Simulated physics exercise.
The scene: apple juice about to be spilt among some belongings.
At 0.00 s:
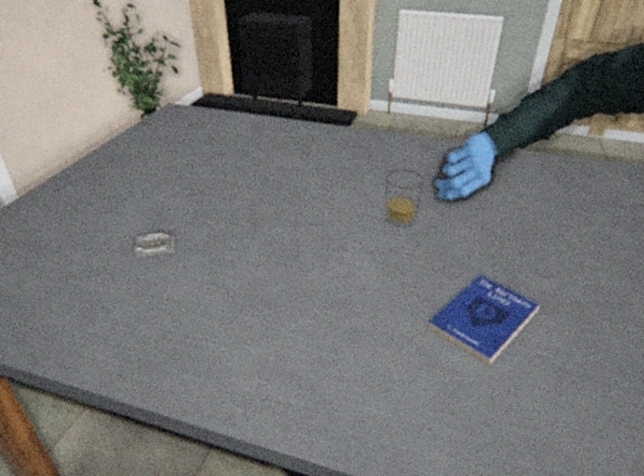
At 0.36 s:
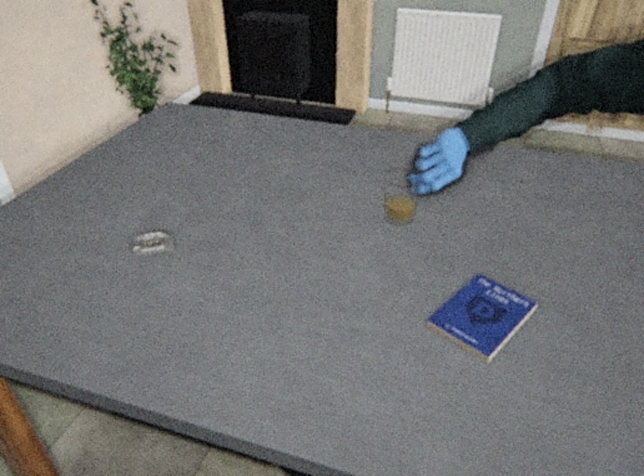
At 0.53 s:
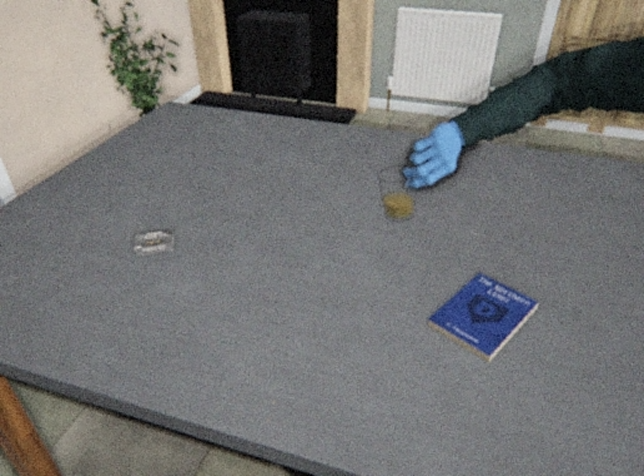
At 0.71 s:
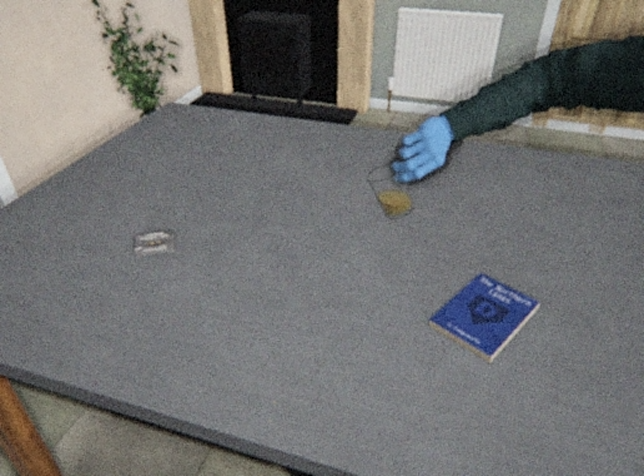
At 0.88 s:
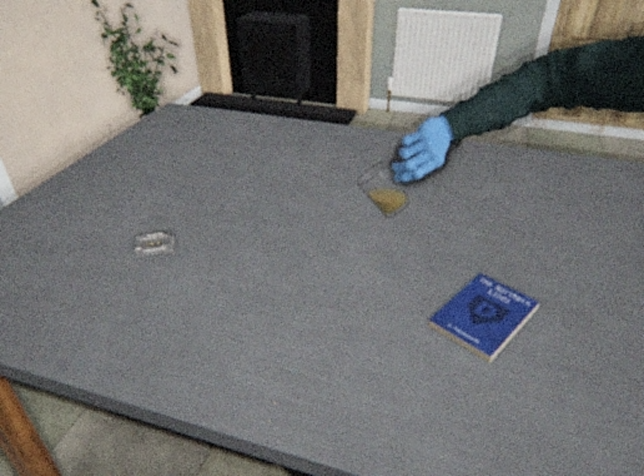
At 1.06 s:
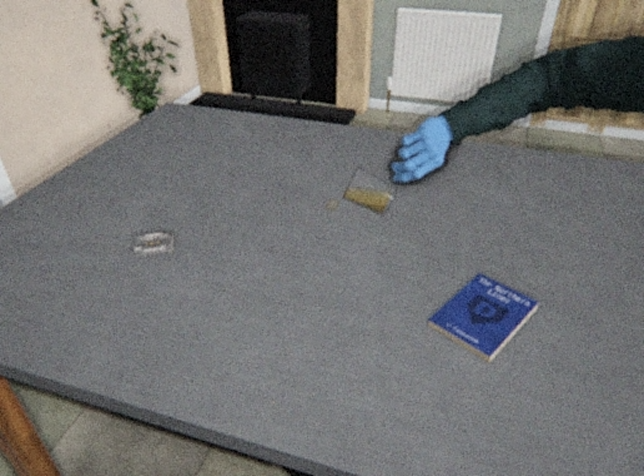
The clip opens on a grey table holding a glass of amber liquid, a small pale item to the left and a blue book to the right. A blue-gloved hand reaches in from the right and pushes the glass, which tilts leftward, then leans steeply beside the now still hand as its liquid slants.
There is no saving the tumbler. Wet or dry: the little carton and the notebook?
Well, the little carton avoids the spill while the notebook avoids the spill.
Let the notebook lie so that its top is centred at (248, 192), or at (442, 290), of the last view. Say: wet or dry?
First it is reached, then it remains untouched.
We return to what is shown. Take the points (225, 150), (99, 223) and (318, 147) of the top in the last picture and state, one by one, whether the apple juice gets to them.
So, first left alone, next left alone, and last left alone.
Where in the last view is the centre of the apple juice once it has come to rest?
In the last view, its middle sits roughly at (251, 190).
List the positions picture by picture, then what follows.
In the first picture, it stands upright; tumbler (403, 198) about a third full; little carton (154, 240); notebook (485, 313).
In the second picture, it is being nudged; tumbler about a third full, surface at (401, 203).
In the third picture, it is being nudged; tumbler (398, 193) about a third full; notebook (485, 311).
In the fourth picture, it is being nudged; tumbler (391, 190) tipped 25°; little carton (154, 240).
In the fifth picture, it is falling; tumbler (383, 189) tipped 40°.
In the sixth picture, it is falling; tumbler (369, 192) tipped 70°; little carton (153, 240); notebook (485, 311).
By 1.5 s, the puddle covers about as much as a plate; the little carton is clear of it; the notebook is clear of it.
By 3.6 s, the puddle covers about as much as a plate; the little carton is clear of it; the notebook is clear of it.
